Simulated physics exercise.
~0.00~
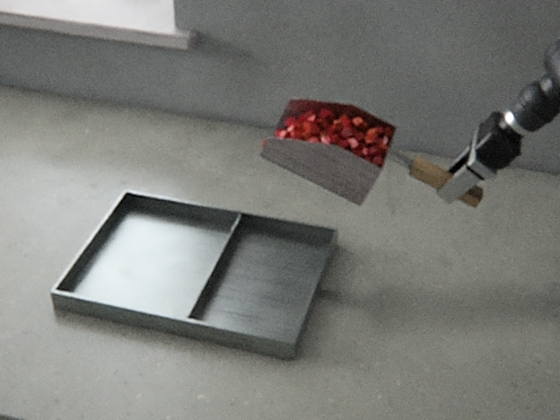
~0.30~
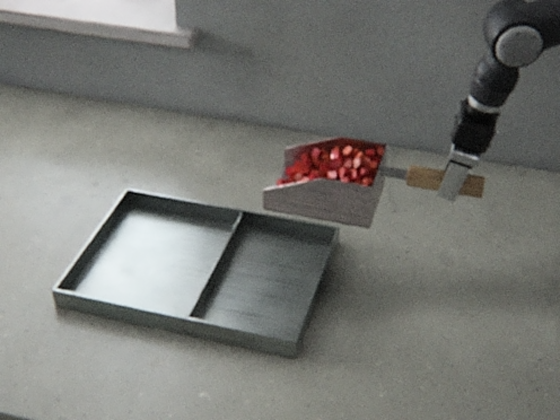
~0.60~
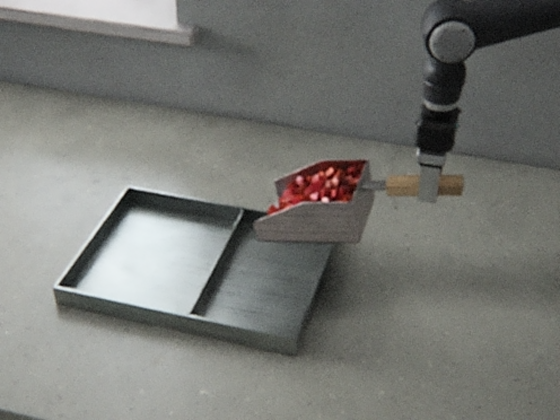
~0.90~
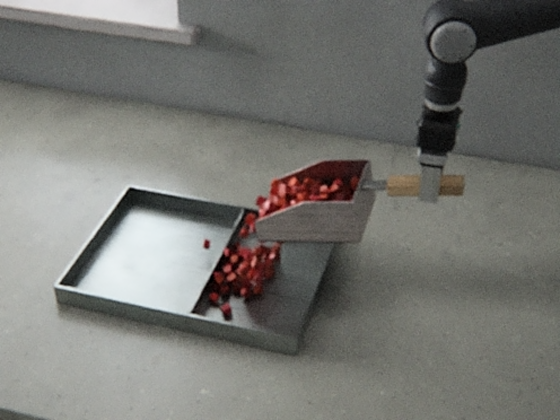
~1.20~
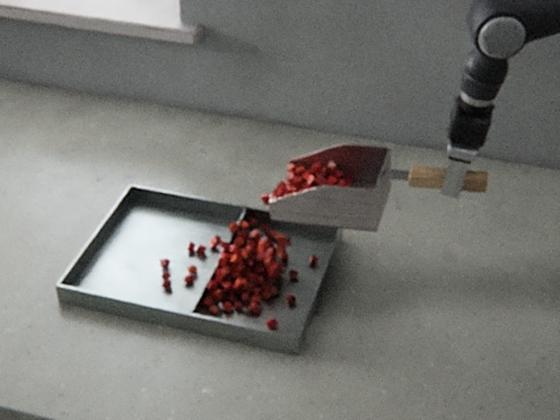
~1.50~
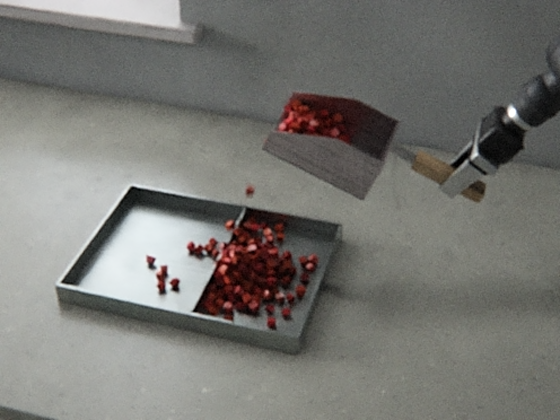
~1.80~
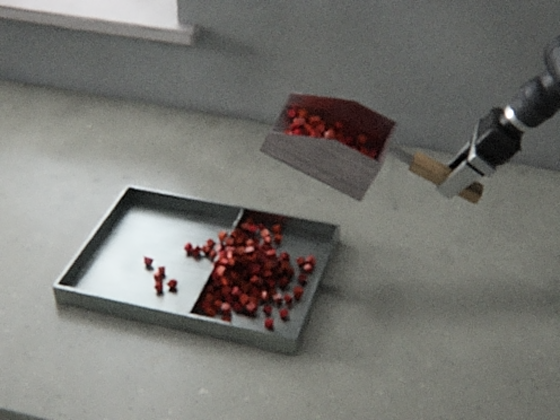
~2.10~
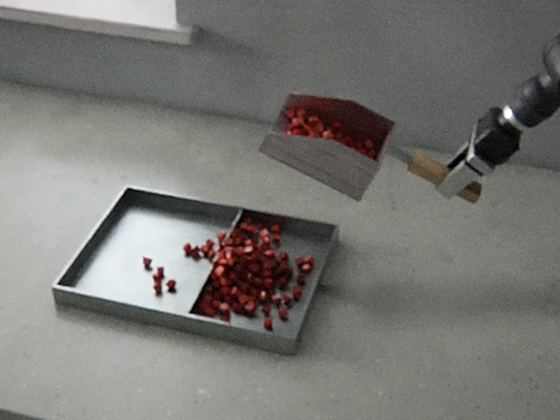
Robot arm lowering and tipping a scoop of red cubes, spilling many into a divided tray, then lifting it still partly full.
